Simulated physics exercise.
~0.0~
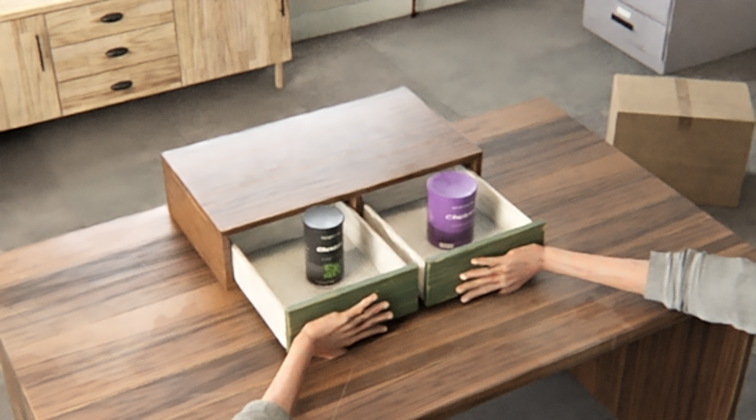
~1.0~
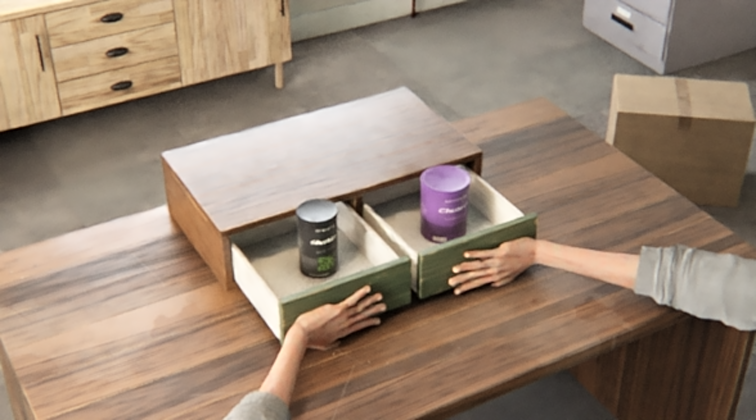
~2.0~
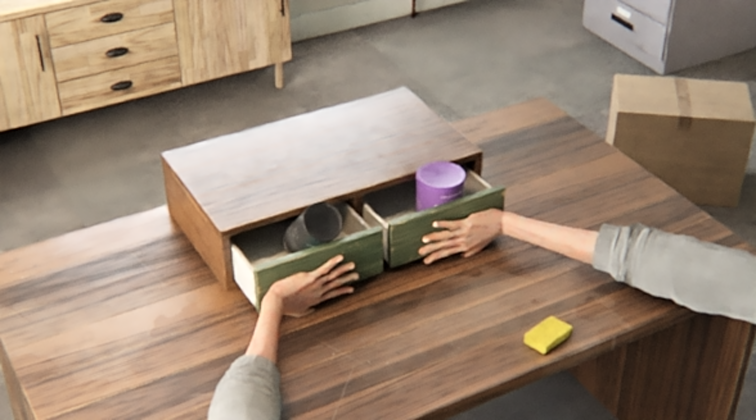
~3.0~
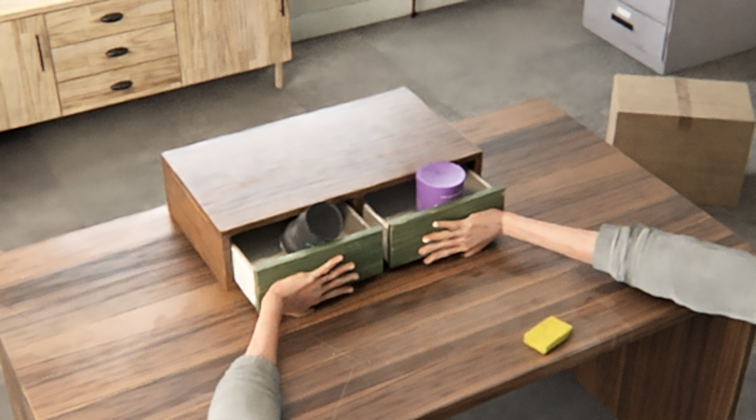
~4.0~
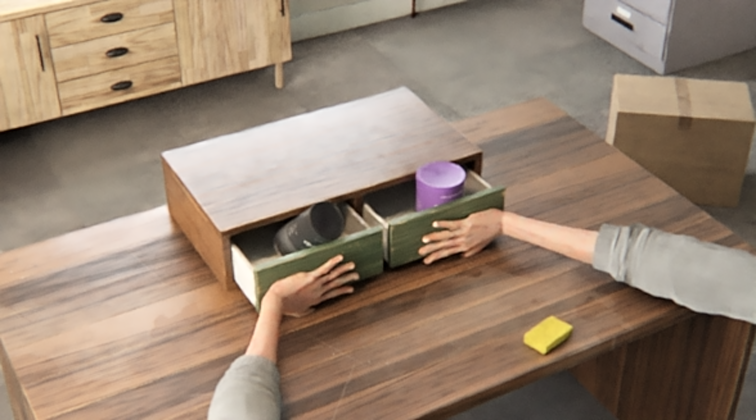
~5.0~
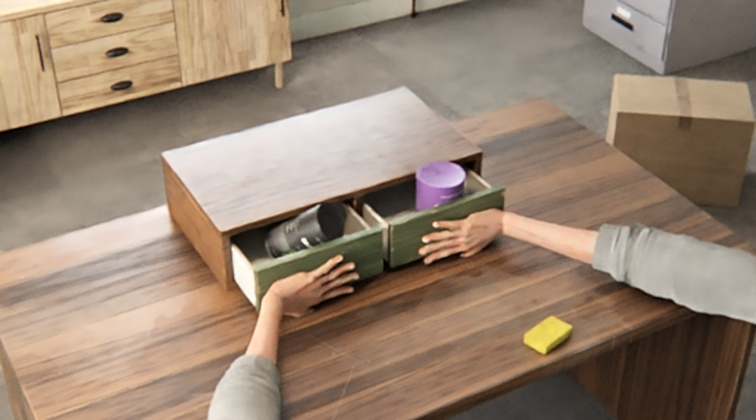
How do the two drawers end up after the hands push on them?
Neither one closes. The left drawer and the right drawer both stop partway in and stay partly open, with the hands still against their fronts.
